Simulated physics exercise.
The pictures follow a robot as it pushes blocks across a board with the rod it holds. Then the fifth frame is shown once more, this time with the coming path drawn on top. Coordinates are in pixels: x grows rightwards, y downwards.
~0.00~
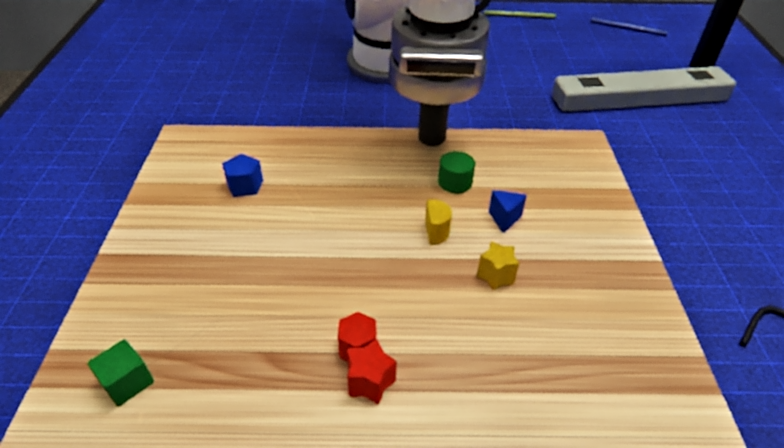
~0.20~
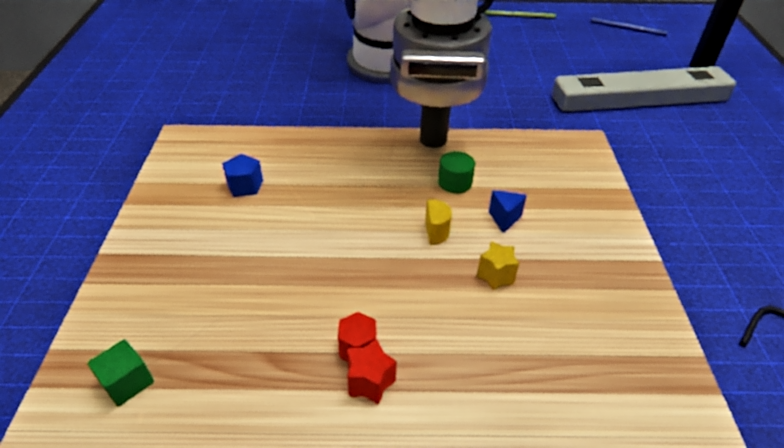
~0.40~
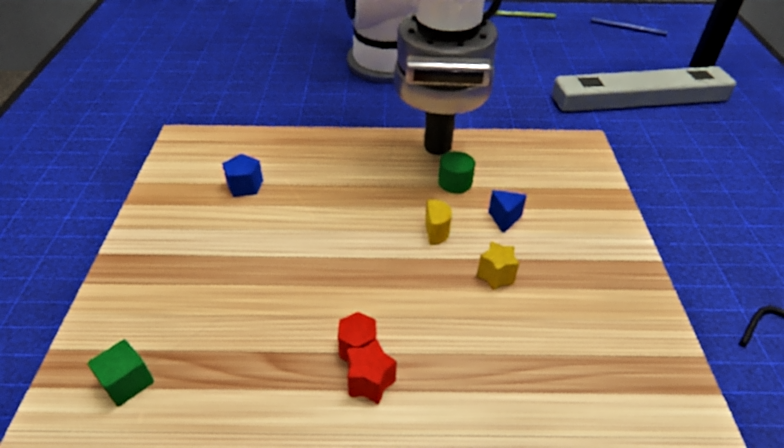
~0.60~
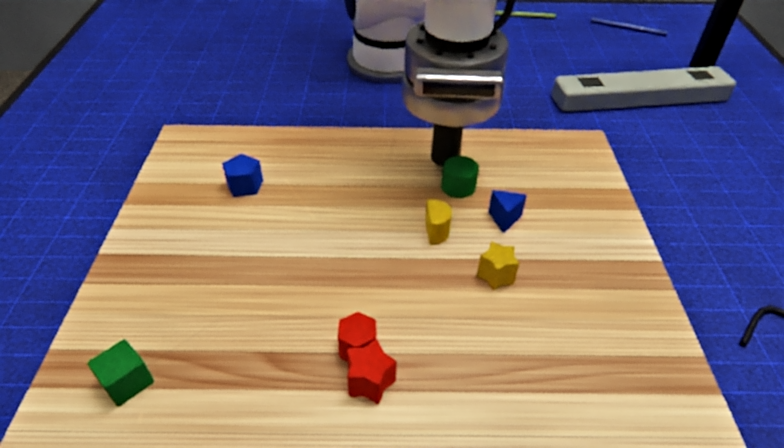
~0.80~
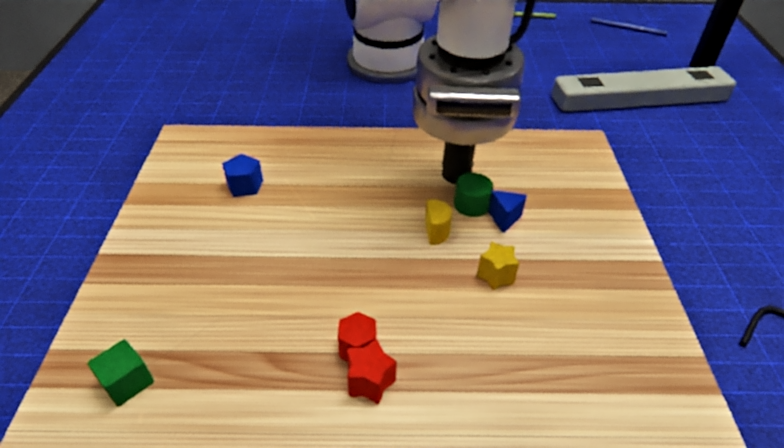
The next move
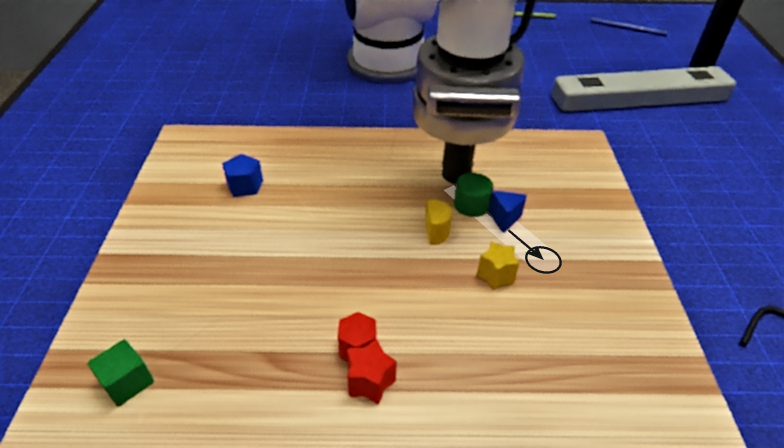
To begin with, a robot arm holds a dark rod at the far edge of a wooden board scattered with red, yellow, green and blue blocks. The rod edges forward and slightly right until it meets the green cylinder, then pushes it a short way toward the viewer and right, close beside the blue triangular block.
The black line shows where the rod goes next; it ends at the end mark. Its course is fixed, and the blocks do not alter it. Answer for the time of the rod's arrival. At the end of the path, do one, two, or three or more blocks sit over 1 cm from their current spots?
Answer: Three or more.
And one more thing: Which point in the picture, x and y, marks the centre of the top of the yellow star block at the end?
Located at (494, 268).
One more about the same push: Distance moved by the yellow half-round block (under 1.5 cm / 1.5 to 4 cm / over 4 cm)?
Less than 1.5 cm.
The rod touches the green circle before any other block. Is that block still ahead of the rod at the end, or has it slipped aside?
Fallen away.
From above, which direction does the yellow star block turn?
Viewed from above: Clockwise.
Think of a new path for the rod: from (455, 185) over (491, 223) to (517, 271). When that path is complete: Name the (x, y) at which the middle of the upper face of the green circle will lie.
Pixel (514, 278).
Path on the board, from (455, 185) to (543, 260).
The first path, step by step. One third of the way, rod (485, 199); green circle (496, 211); blue three-sided block (527, 213), turned 95° anticlockwise.
Two thirds of the way, rod (514, 224); green circle (511, 237); yellow star block (499, 260); blue three-sided block (551, 228), turned 120° anticlockwise.
At the end, rod (546, 250); yellow half-round block in place; green circle (527, 258); yellow star block (494, 268), turned 45° clockwise; blue three-sided block (589, 247), turned 155° anticlockwise.
